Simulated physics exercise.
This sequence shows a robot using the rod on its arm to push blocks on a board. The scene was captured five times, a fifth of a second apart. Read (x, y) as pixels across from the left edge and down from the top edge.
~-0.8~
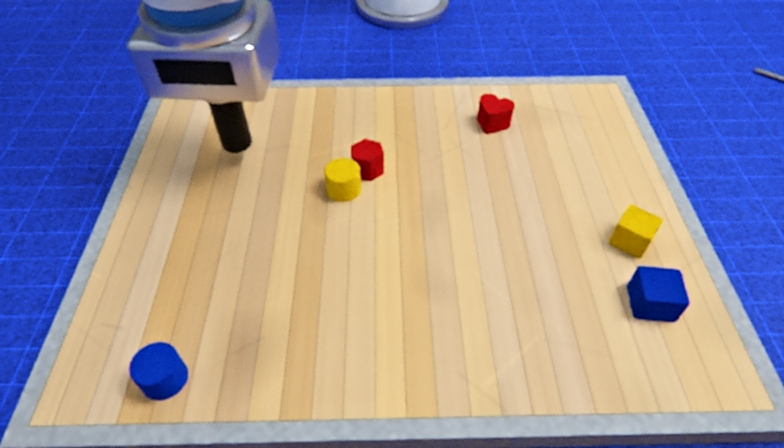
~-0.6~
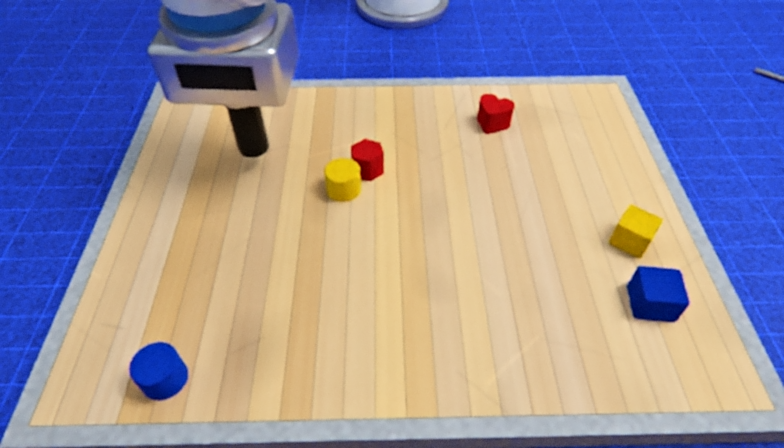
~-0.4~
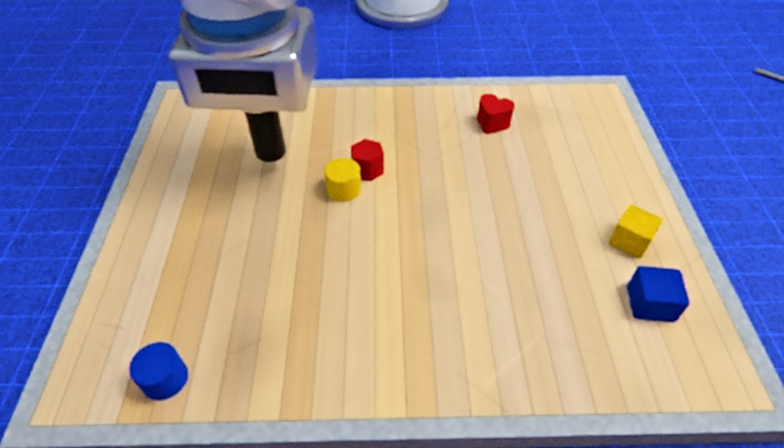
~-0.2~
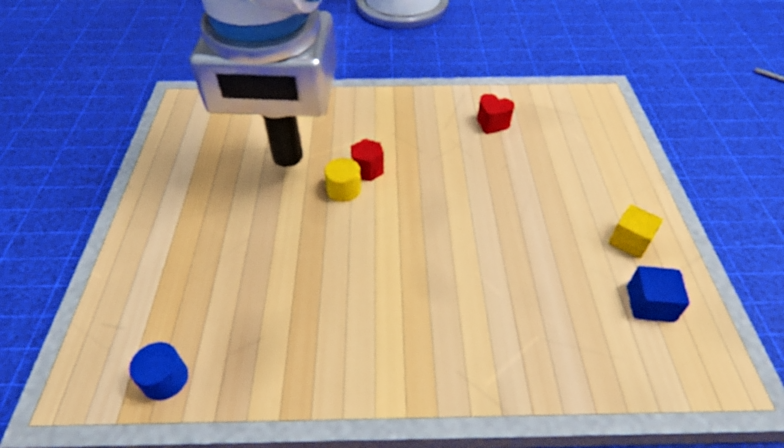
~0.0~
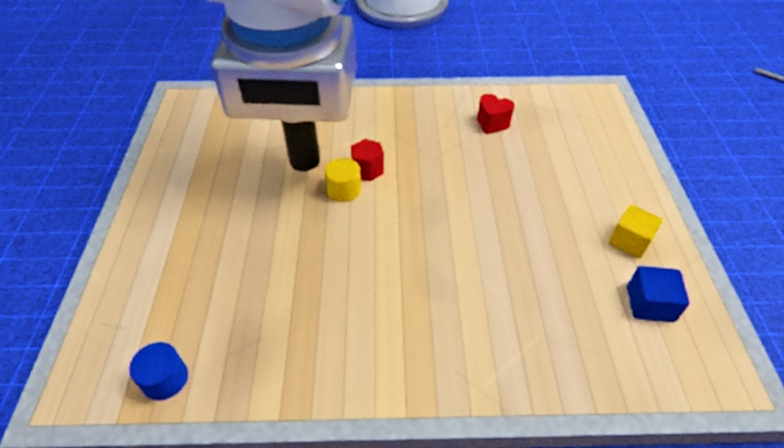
A robot arm moves its black rod right and slightly down over a board of still blocks.
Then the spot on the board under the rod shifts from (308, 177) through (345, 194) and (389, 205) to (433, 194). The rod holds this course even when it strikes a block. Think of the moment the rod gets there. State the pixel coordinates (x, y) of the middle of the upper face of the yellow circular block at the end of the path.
Its top centre is at about (462, 189).
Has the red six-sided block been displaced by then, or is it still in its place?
The red six-sided block will stay where it stands.
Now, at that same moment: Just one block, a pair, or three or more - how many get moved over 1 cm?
It will shift just one block.
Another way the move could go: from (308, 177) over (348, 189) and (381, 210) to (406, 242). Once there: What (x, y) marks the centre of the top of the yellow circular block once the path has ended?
Its top centre lands on (442, 216).
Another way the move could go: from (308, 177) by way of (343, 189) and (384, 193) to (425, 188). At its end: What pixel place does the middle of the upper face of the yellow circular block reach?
The middle of the upper face of the yellow circular block will lie at about (430, 193) in the picture.
On the path given first. One third of the way, rod at (345, 181); yellow circular block at (377, 181).
Two thirds of the way, rod at (390, 191); yellow circular block at (425, 189).
At the end, rod at (434, 180); yellow circular block at (462, 189); red six-sided block still.
